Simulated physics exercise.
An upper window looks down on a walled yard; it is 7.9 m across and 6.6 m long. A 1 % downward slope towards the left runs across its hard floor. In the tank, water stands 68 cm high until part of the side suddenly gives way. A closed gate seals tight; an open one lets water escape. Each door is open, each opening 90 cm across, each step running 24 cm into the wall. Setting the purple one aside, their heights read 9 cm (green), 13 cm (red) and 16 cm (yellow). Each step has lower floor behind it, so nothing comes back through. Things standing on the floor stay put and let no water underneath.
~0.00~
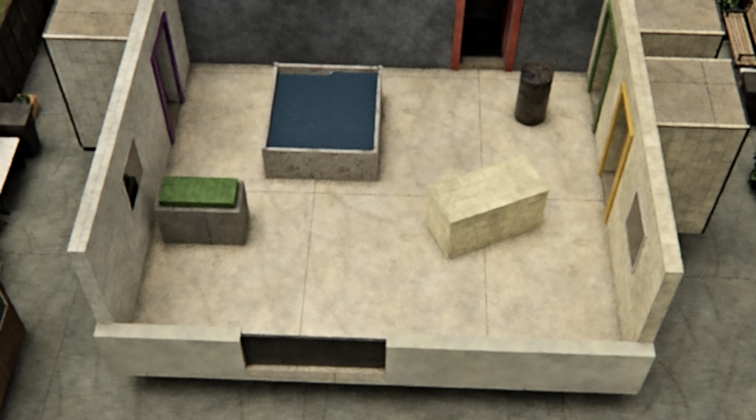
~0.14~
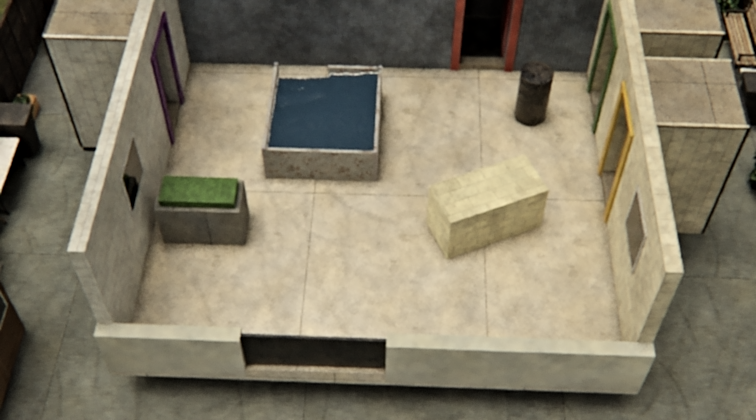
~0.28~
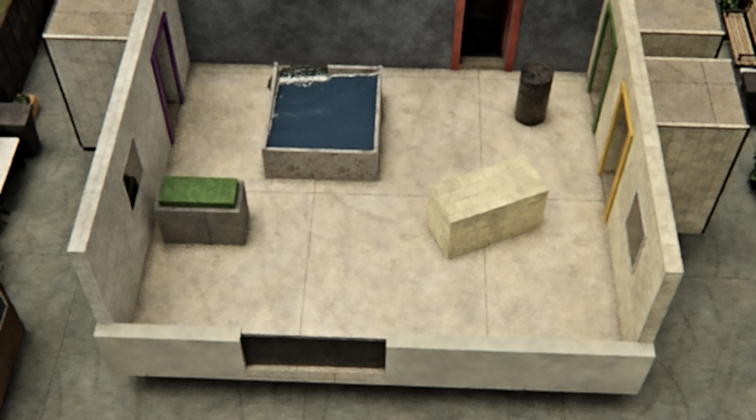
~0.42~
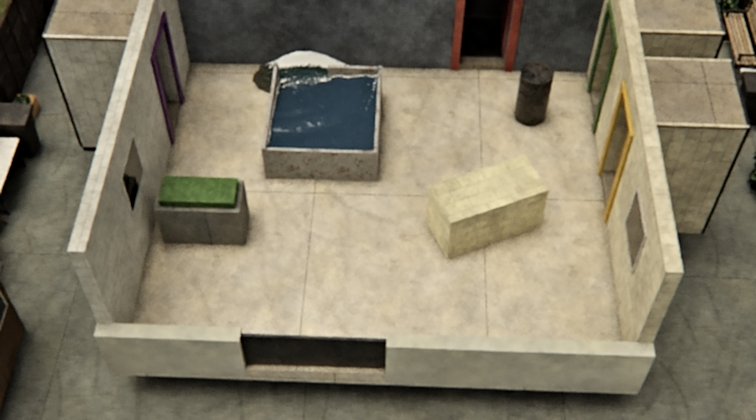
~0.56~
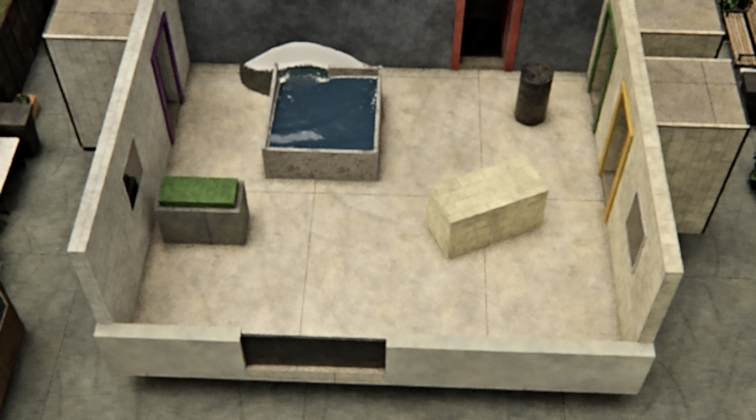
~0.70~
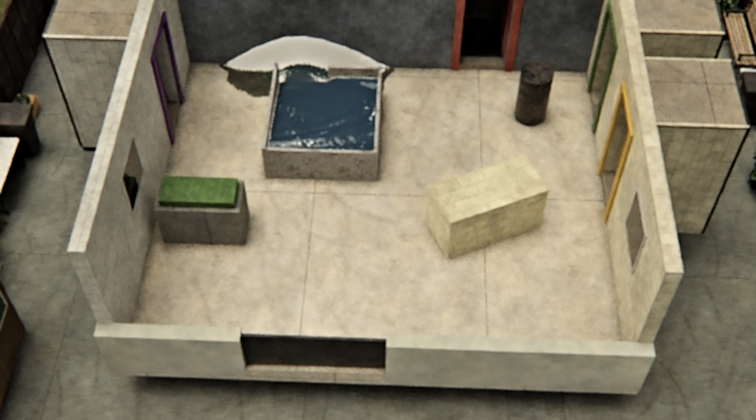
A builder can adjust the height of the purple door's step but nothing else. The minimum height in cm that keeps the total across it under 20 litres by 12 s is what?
It is close to 14 cm.
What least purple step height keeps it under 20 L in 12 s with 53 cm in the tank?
Then a height close to 10.5 cm.
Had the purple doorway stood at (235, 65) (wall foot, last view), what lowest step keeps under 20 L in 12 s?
It needs about 16 cm.
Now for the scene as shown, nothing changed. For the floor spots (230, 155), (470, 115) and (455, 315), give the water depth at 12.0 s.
Respectively 6 cm, 4 cm and 6 cm.
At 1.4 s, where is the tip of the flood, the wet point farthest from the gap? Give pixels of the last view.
(480, 73).
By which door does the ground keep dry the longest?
That would be the yellow door.
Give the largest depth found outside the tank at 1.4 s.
I'd estimate roughly 56 cm.
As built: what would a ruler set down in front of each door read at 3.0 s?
In cm - purple: 17, green: 14, red: 5, yellow: 0.
After 1.4 s water covers 10 % of the floor, deepest (56 cm) near (307, 69); 7 cm at the purple door, 0 litres in over its 10 cm step.
After 3.0 s water covers 35 % of the floor, deepest (34 cm) near (190, 67); 17 cm at the purple door, 24 litres in over its 10 cm step.
After 12.0 s water covers 95 % of the floor, deepest (12 cm) near (188, 73); 6 cm at the purple door, 54 litres in over its 10 cm step.
At the purple door as built, the water arrived by 1.4 s and peaked near 18 cm at 2.2 s.
Run again over the same 12 s with other heights there, 26 litres in over 13 cm, 12 litres over 15.5 cm. The limit of 20 litres is kept from about 14 cm up.
